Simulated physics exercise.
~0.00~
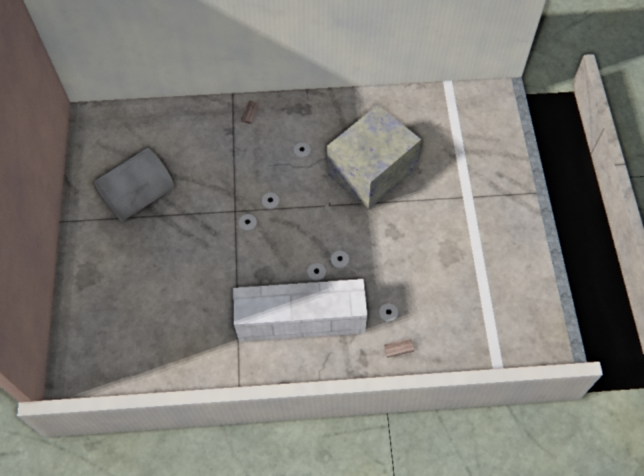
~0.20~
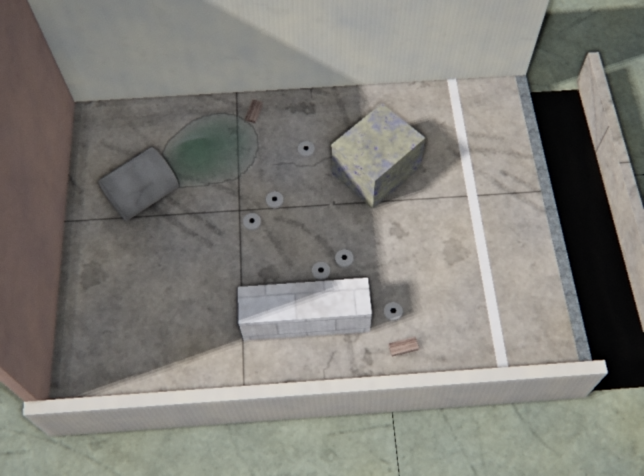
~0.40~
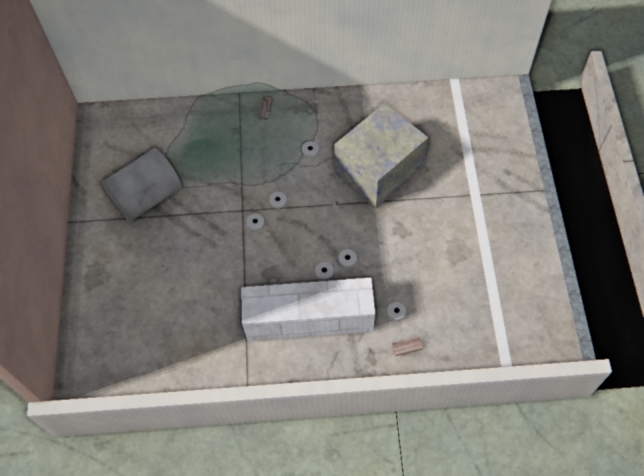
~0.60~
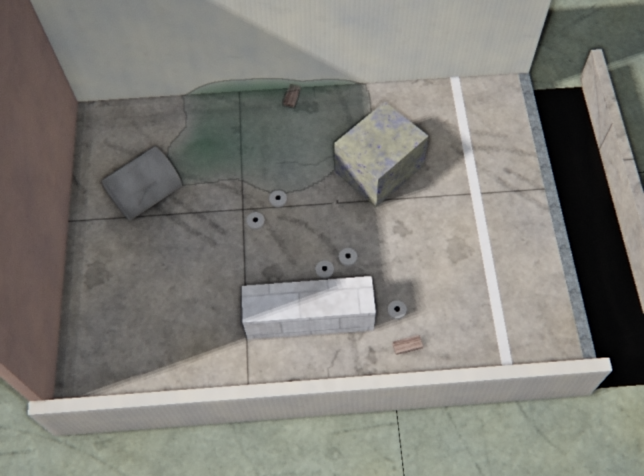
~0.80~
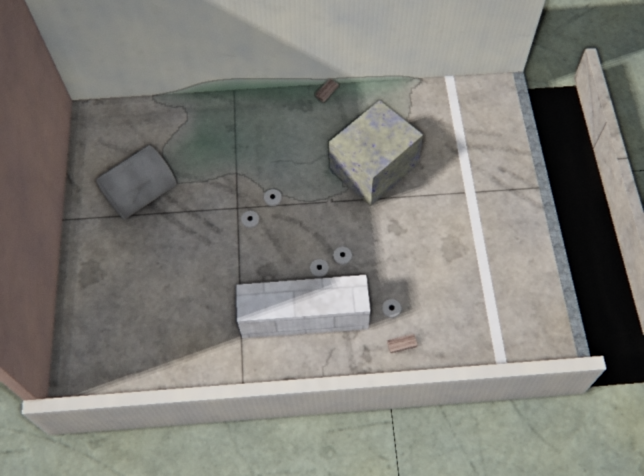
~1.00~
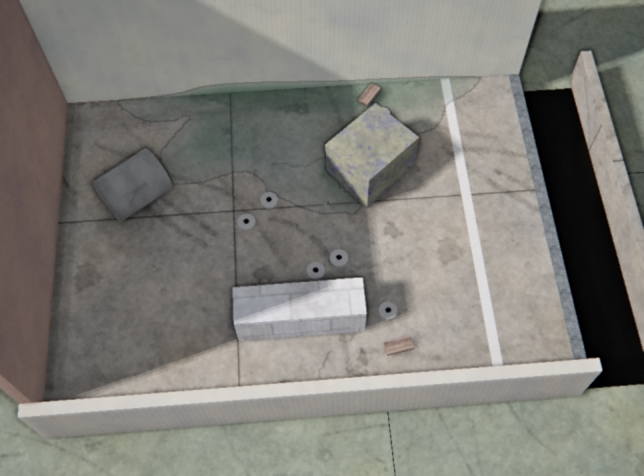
Greenish water spreads across the floor's far side, then carries a small reddish block right.
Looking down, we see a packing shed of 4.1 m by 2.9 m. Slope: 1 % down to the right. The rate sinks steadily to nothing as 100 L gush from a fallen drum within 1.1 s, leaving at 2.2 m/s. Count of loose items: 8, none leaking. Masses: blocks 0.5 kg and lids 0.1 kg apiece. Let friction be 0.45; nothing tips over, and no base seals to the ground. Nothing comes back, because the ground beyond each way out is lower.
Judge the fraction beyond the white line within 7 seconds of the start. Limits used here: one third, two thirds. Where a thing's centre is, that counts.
My guess is the lowest band.
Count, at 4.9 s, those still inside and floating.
Just then, the number is 0.
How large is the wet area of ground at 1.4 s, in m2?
I'd estimate close to 2.5 m2.
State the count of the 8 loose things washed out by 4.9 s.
By then 2.
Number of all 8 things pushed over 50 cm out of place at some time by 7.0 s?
I count 2.
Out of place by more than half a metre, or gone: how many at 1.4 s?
The count is 2.
After 1.4 s 2 of 8 are over the mark; 2 afloat.
After 3.1 s 2 of 8 are over the mark; 0 afloat.
After 4.9 s 2 of 8 are over the mark; 0 afloat.
After 7.0 s 2 of 8 are over the mark; 0 afloat.
